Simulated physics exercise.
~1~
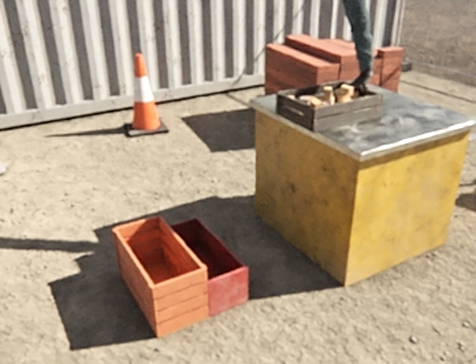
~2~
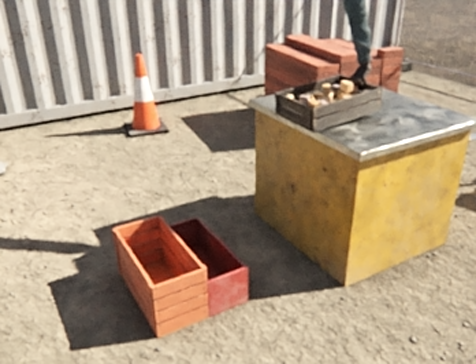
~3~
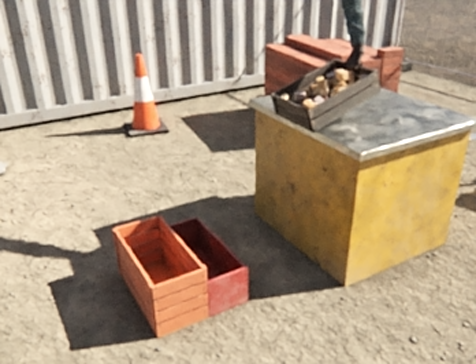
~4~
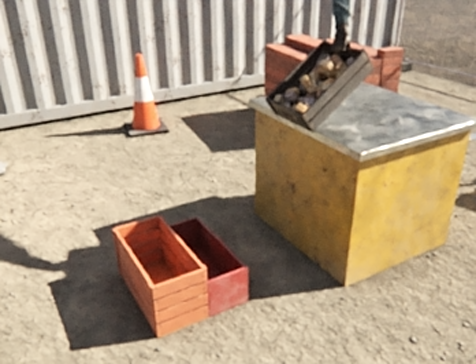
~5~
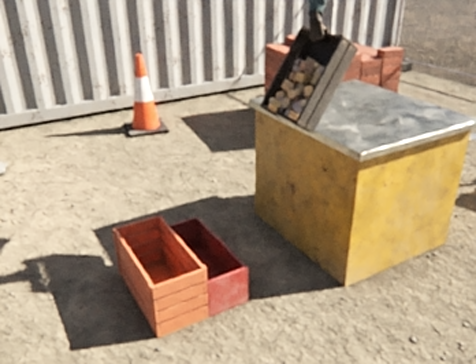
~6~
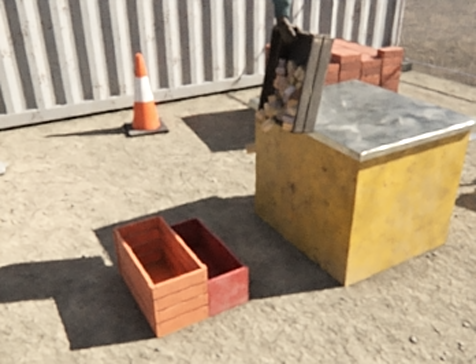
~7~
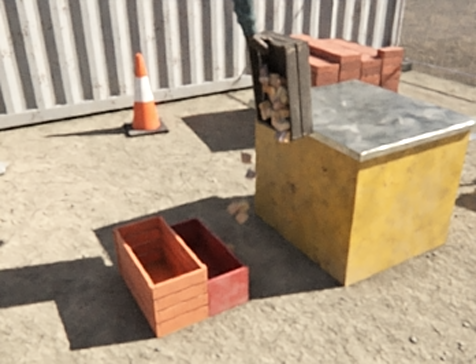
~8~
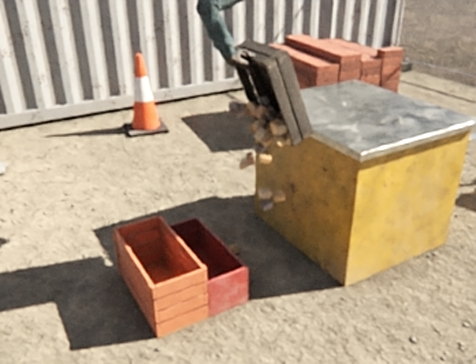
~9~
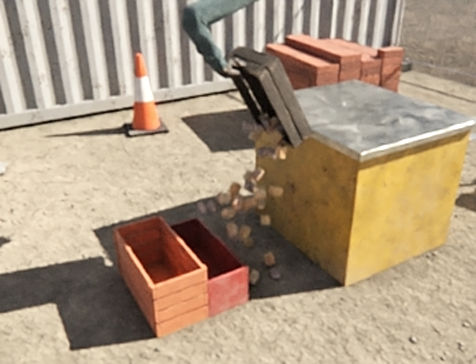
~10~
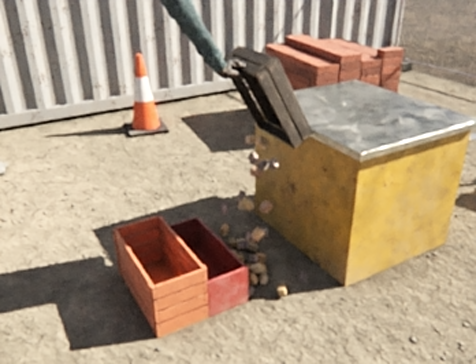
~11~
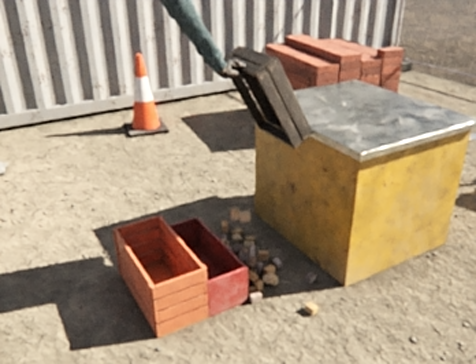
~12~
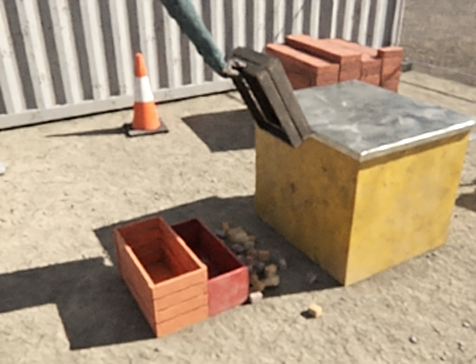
A black box of wooden pieces on a yellow bench is tipped up from behind by a hand until it hangs steeply over the edge, spilling its load, most of which ends heaped on the ground between the bench and the red bin, beside an orange tote.
